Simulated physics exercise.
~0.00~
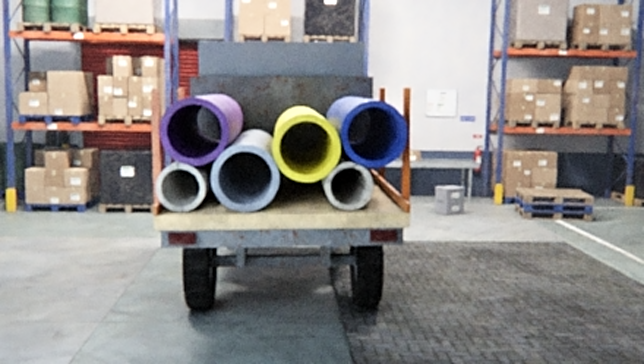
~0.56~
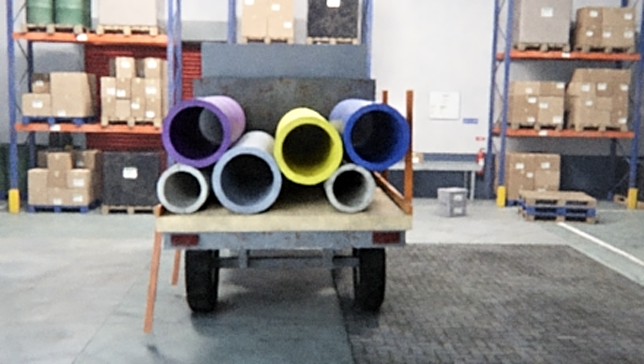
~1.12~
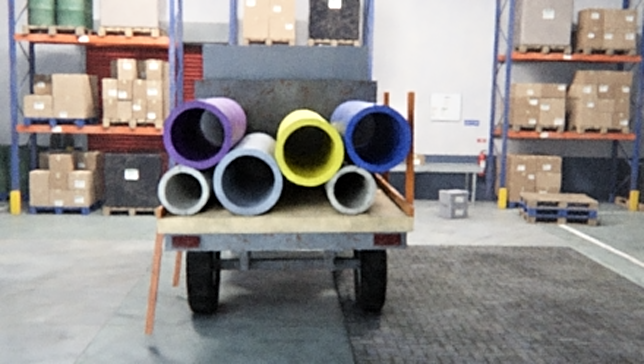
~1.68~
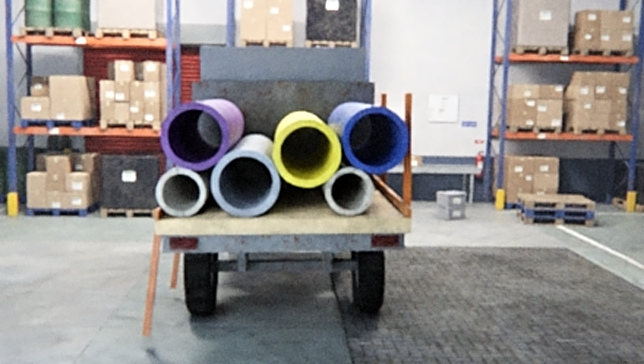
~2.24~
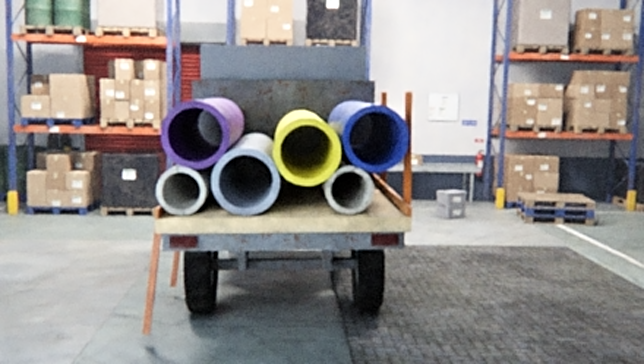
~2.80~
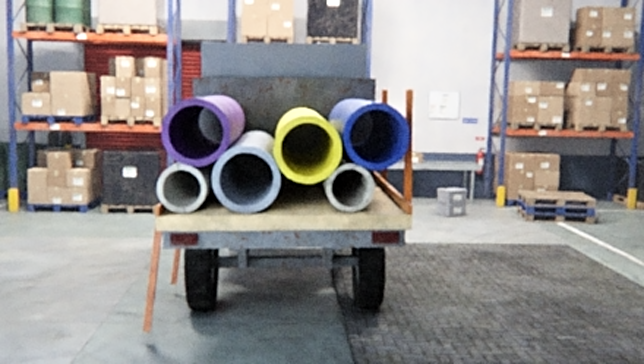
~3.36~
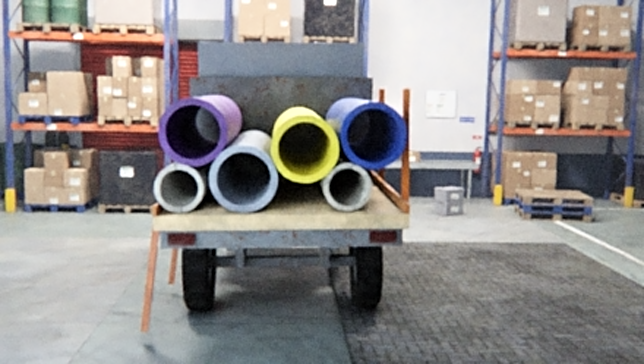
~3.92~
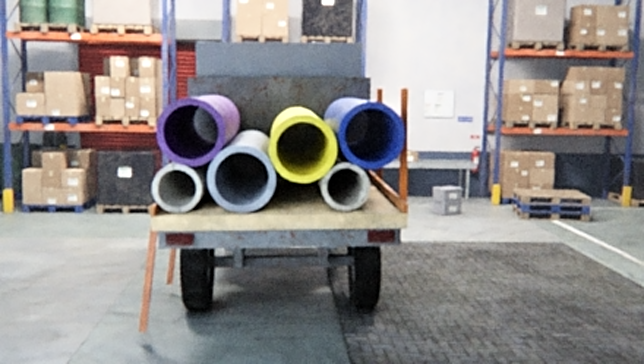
In a warehouse with tall racks of boxed goods along the back wall, a parked flatbed is seen from behind through a slightly swaying camera. Six thick-walled, hollow pipes lie on its deck with their open ends facing the viewer, three grey ones below and a purple, a yellow and a blue one resting above them, from left to right. Orange posts stand along both sides. The posts on the left swing down quickly and hang beside the deck, while those on the right stay upright. The pipes keep their places, and at the end all six are still stacked on the deck.
